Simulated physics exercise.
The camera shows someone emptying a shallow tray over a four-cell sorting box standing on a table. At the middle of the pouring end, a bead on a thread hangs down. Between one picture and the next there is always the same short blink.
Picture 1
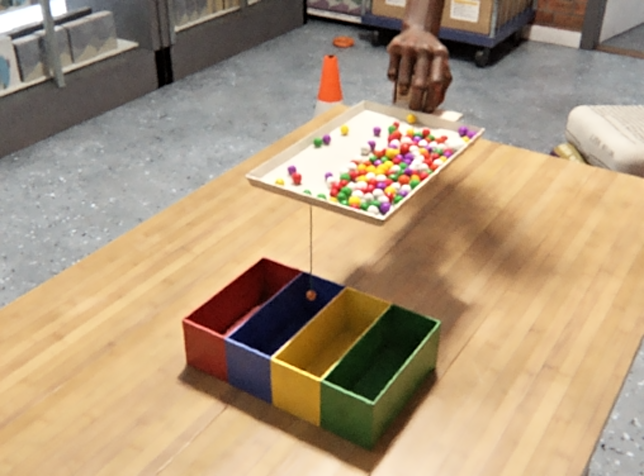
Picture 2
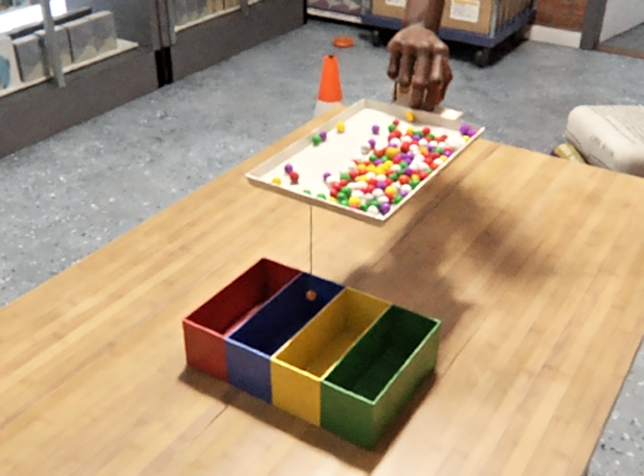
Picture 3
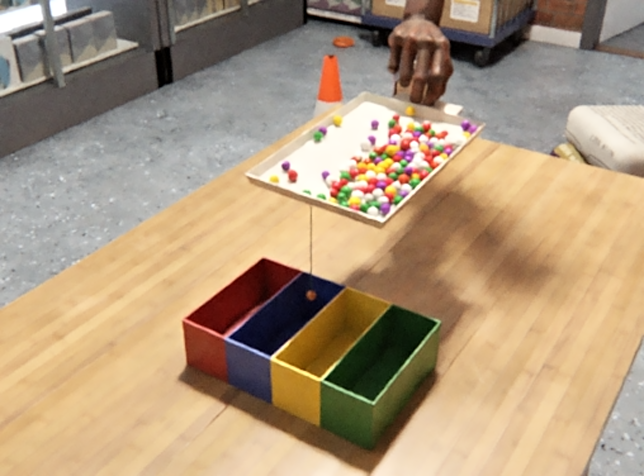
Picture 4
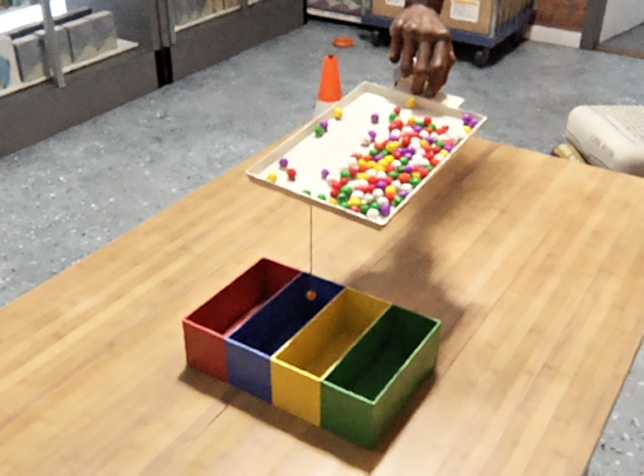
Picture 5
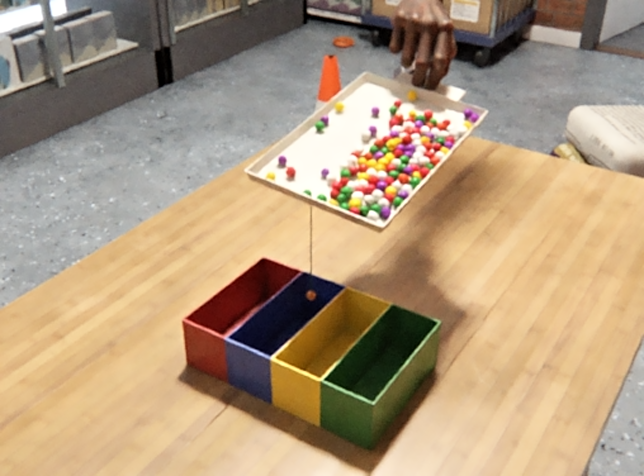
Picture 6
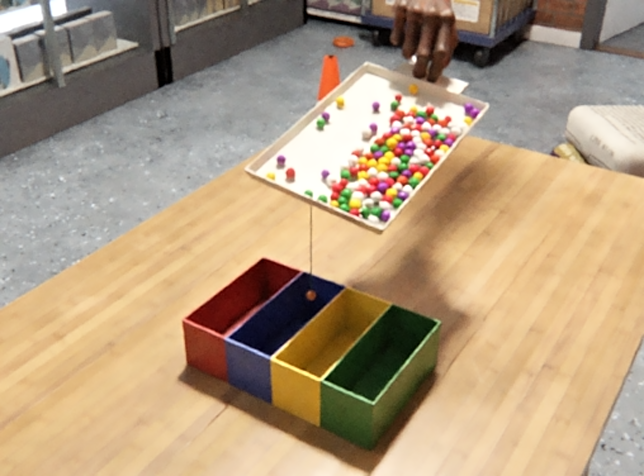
Above a four-coloured box on a table, a hand gradually tilts a tray of colourful beads.
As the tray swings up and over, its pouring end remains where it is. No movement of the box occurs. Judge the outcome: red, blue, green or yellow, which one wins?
The green compartment wins.
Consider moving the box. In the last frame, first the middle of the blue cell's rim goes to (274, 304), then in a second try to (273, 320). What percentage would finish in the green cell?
That makes 70 per cent, followed by 60 per cent.
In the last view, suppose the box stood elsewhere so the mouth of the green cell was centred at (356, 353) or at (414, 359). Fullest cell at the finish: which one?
First try: Green. Second try: The yellow cell.
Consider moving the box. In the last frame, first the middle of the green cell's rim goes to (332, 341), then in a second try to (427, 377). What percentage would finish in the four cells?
Trial 1 near 40 %, trial 2 near 100 %.
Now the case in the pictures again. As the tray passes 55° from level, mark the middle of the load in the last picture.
The middle of the pieces lands at roughly (375, 199).
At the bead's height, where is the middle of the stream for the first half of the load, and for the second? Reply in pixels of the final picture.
The first part passes (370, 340); everything after passes (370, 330).
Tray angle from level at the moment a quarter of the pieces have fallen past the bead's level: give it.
That would be about 65 degrees from level.
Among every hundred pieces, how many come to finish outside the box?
Near 10 in a hundred.
Just after the last frame, tray tipped steeply; the larger part on the tray; just a few in the green cell; just a few in the yellow cell; about a tenth falling or outside the box.
A moment on, tray tipped right over; just a few on the tray; roughly half in the green cell; roughly a third in the yellow cell; about a tenth falling or outside the box.
Further on, tray tipped past a quarter turn; roughly two thirds in the green cell; roughly a quarter in the yellow cell; just a few in the blue cell; about a tenth falling or outside the box.
When it is over, tray tipped past a quarter turn; roughly two thirds in the green cell; roughly a quarter in the yellow cell; just a few in the blue cell; not one in the red cell; about a tenth outside the box.
